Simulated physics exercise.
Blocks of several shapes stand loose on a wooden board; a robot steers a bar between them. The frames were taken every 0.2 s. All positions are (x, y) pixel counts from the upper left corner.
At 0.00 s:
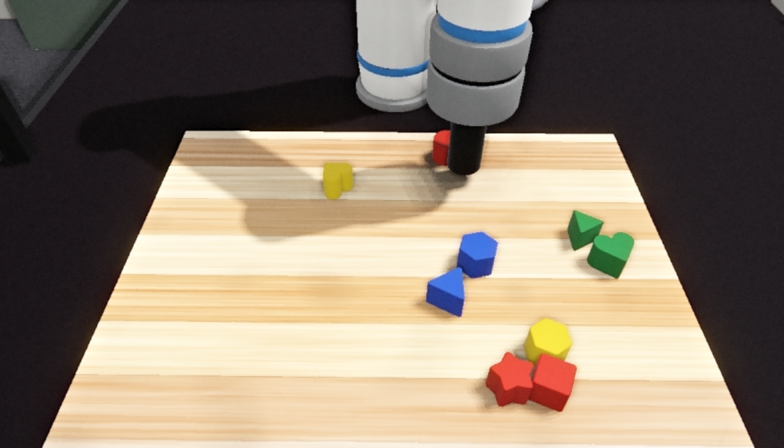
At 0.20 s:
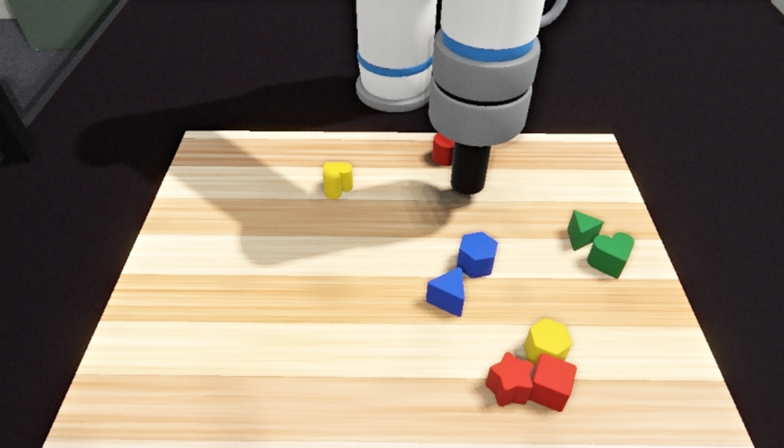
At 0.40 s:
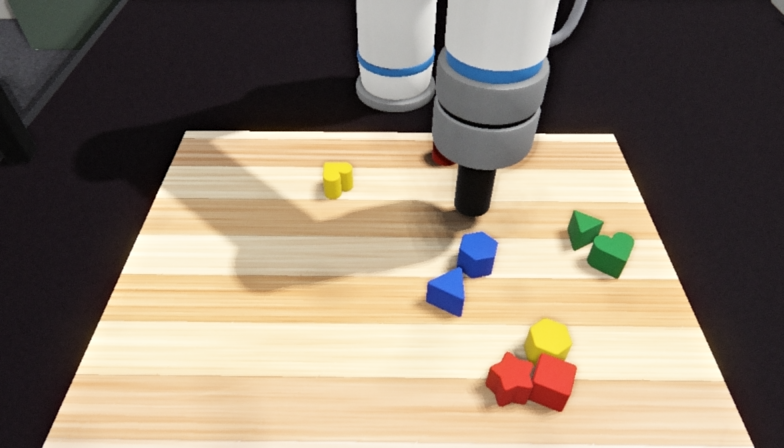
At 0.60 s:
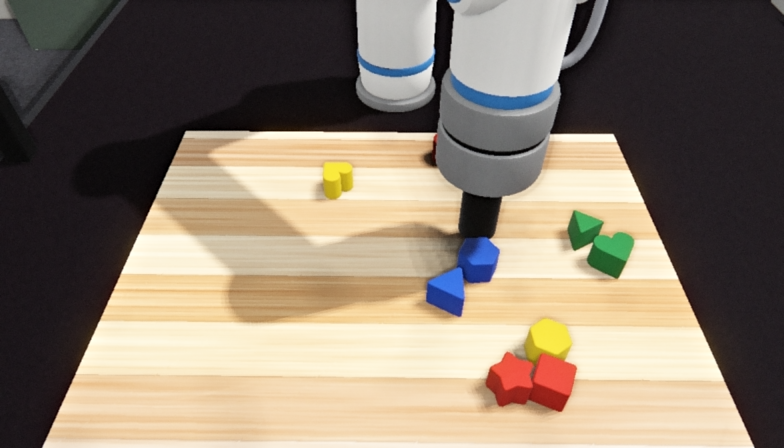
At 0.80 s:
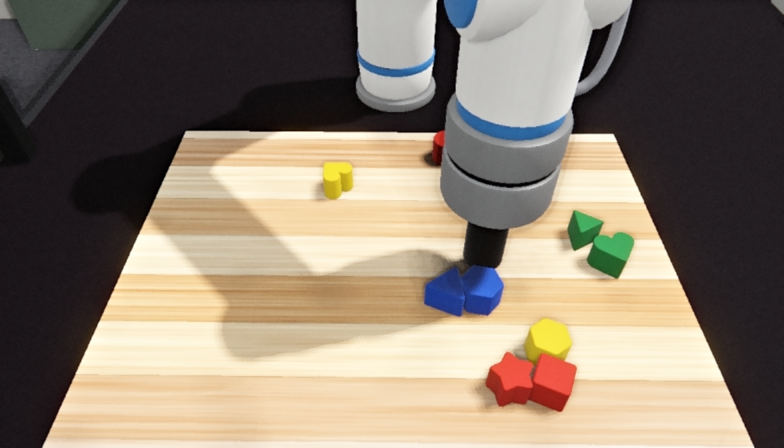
A robot arm moved its black bar down the wooden board toward the viewer and pushed the blue six-sided block up beside the blue triangular one, while the red, yellow and green blocks stayed put.
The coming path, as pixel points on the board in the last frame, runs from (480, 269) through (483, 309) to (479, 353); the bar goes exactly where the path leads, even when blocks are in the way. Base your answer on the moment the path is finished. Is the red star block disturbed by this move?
Shifted out of place.
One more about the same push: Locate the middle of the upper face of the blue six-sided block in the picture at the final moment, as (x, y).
I predict (482, 375).
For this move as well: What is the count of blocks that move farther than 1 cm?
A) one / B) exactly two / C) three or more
The one that fits is B, exactly two.
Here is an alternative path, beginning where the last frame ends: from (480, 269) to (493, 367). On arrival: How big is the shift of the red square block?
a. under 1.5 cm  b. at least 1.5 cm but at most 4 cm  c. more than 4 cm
Letter a.
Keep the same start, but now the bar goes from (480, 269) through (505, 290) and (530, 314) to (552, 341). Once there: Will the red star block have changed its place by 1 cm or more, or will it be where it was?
By the end it is where it was.
What follows on the original path. Halfway along, bar (485, 297); blue six-sided block (488, 325).
At the end, bar (481, 342); blue triangular piece in place; blue six-sided block (482, 375); red star block (523, 391), turned 20° anticlockwise; red square block (559, 376), turned 15° anticlockwise.
